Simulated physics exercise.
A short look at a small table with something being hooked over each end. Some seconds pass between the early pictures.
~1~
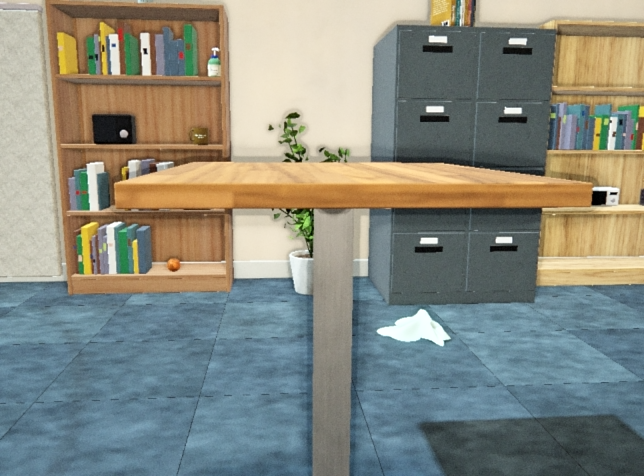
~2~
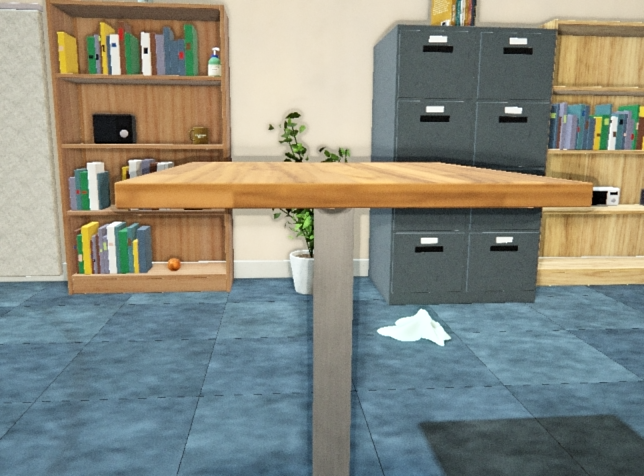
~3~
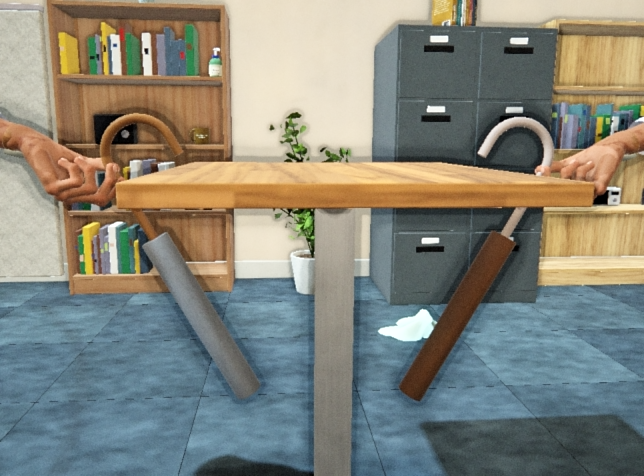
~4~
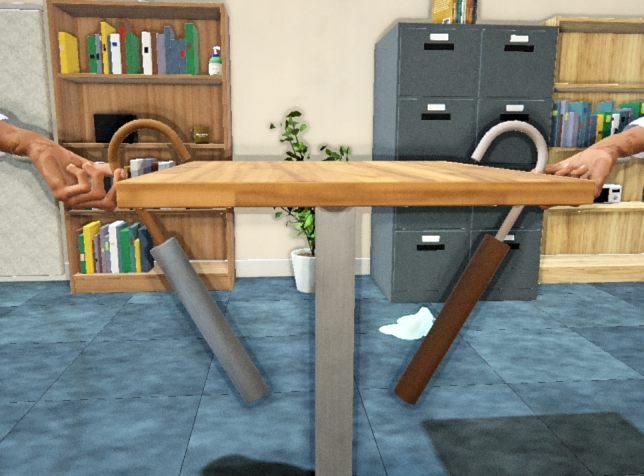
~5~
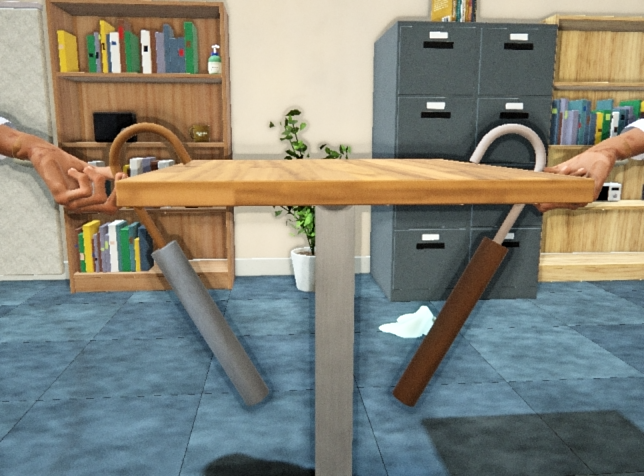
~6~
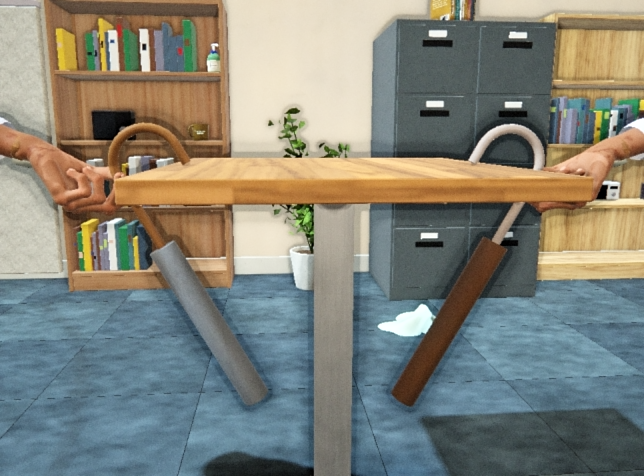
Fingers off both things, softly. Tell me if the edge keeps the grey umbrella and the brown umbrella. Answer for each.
The grey umbrella hangs from the table; the brown umbrella hangs from the table.
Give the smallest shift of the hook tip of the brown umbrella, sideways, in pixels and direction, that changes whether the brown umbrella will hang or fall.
About 20 pixels right.
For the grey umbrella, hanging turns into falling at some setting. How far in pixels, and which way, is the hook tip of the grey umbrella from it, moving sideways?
Some 20 pixels, left.
Then, 0.32 s later than the last frame, grey umbrella at rest near (205, 267); brown umbrella at rest near (453, 266).
When it is over, the grey umbrella remains in place, near (206, 267); the brown umbrella remains in place, near (453, 266).
